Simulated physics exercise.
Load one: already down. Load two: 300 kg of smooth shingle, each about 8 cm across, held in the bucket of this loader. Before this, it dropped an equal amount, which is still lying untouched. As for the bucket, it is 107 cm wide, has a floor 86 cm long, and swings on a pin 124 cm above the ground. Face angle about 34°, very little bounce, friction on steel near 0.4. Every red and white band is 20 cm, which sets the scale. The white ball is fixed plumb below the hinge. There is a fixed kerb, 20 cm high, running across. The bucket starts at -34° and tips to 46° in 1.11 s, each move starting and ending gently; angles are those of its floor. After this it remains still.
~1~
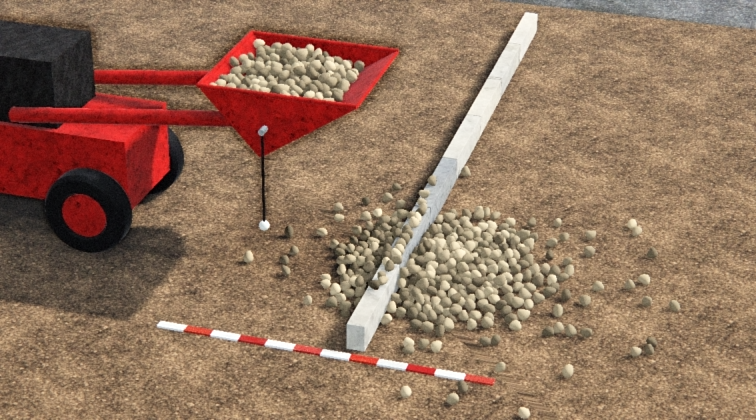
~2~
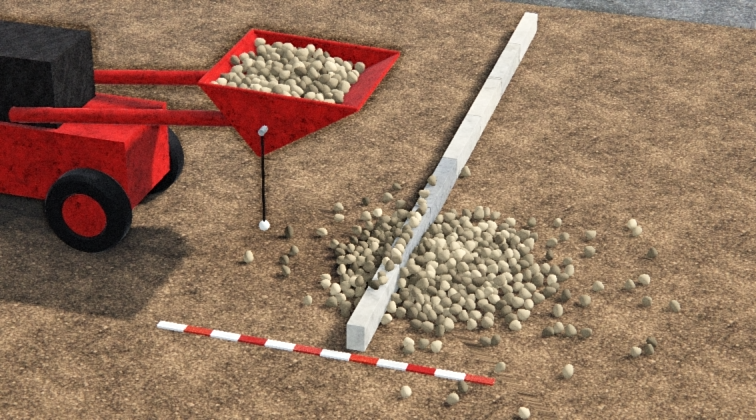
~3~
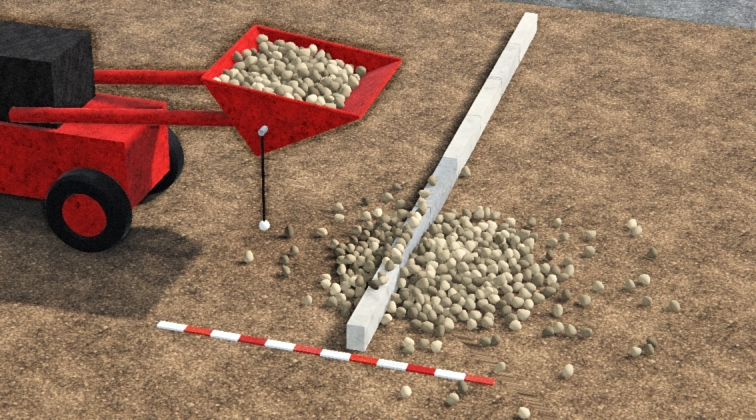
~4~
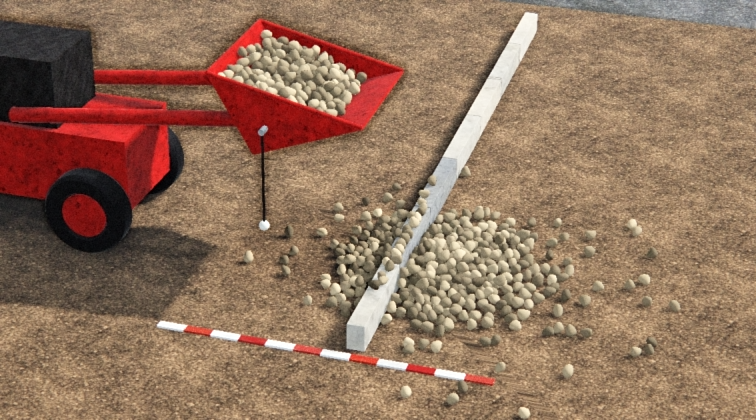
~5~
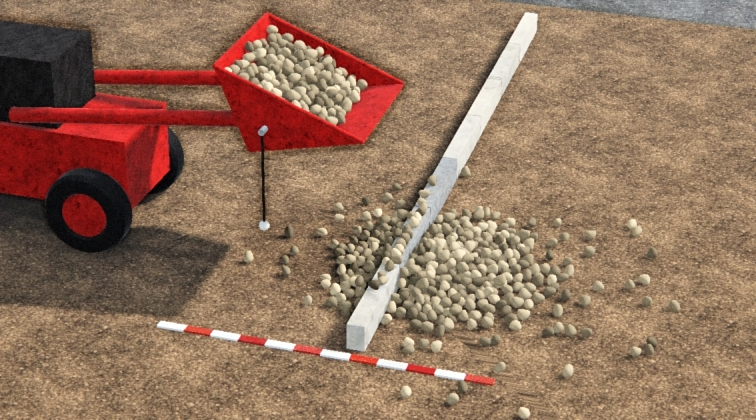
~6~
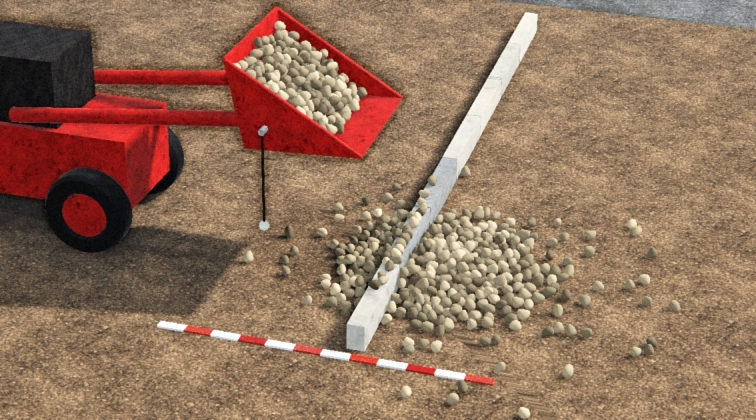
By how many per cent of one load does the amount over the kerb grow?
It grows by about 24 per cent of one load.
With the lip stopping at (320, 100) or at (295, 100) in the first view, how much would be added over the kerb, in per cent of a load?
The first position would add some 0 per cent, the second some 0.
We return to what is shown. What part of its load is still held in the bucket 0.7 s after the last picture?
Around 35 in a hundred.
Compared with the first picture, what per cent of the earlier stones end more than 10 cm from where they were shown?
10 per cent.
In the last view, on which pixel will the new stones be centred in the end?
(374, 248).
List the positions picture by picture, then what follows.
Lip at (357, 107), floor tilted -34°, highest stones at (279, 60). The earlier load is highest near (401, 240), 24 cm above ground level, 27 % on this side of the kerb, 72 % over the kerb, in the first picture.
Lip at (358, 110), floor tilted -32°, highest stones at (278, 58), in the second picture.
Lip at (360, 117), floor tilted -28°, highest stones at (265, 53), in the third picture.
Lip at (362, 129), floor tilted -21°, highest stones at (265, 49), in the fourth picture.
The bucket is at -13°, its lip at (363, 143); the top of the load is at (267, 46), in the fifth picture.
Lip at (361, 158), floor tilted -3°, highest stones at (274, 40), in the sixth picture.
Then, 0.4 s after the last picture the floor is at 33°; in per cent of one load, 100 in the bucket, 28 on this side of the kerb, 72 over the kerb; the foremost stones are at (648, 307).
Then, 0.7 s after the last picture the floor is at 46°; in per cent of one load, 36 in the bucket, 92 on this side of the kerb, 72 over the kerb; the foremost stones are at (648, 307).
Then, 1.1 s after the last picture the floor is at 46°; in per cent of one load, 0 in the bucket, 110 on this side of the kerb, 90 over the kerb; the foremost stones are at (648, 307).
Then, 3.7 s after the last picture the floor is at 46°; in per cent of one load, 0 in the bucket, 103 on this side of the kerb, 96 over the kerb; the foremost stones are at (648, 307). Net gain over the kerb, 24.
